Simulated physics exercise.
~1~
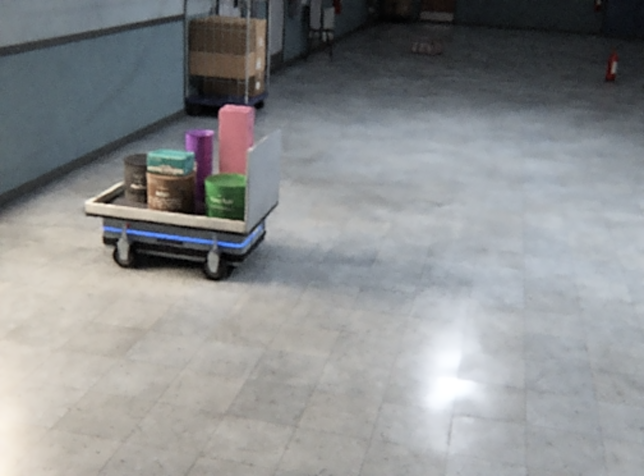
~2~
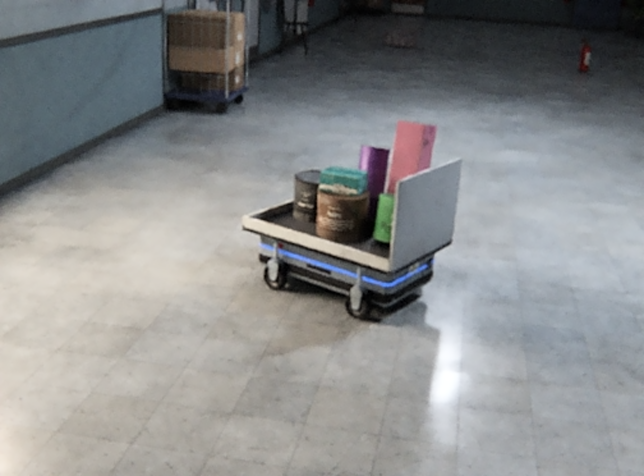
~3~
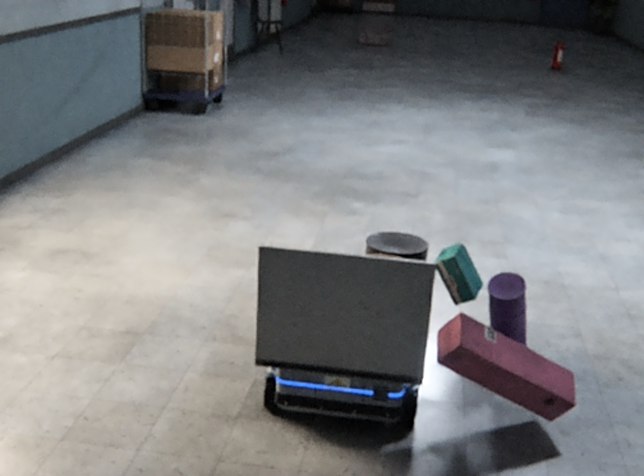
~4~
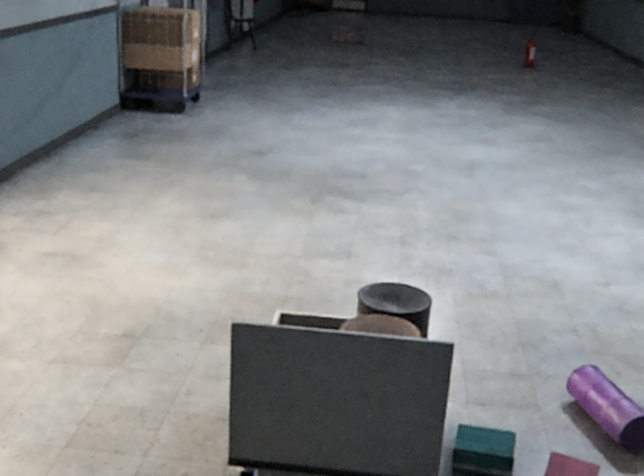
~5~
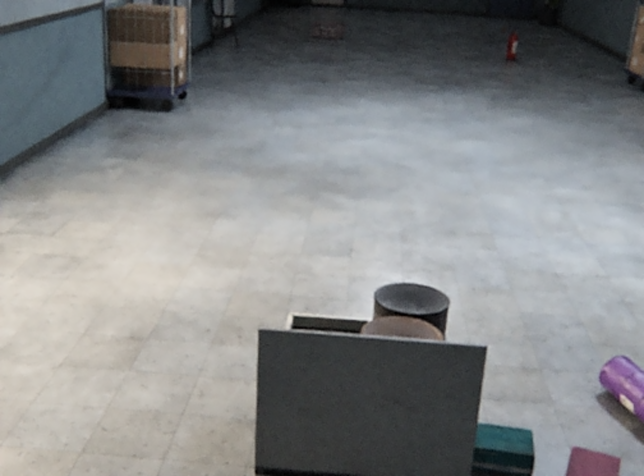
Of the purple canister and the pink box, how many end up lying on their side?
Two of them do. Both the purple canister and the pink box end up lying on their side on the floor.
A flat cart rolls right and turns sharply, spilling a pink box, purple canister and turquoise parcel.
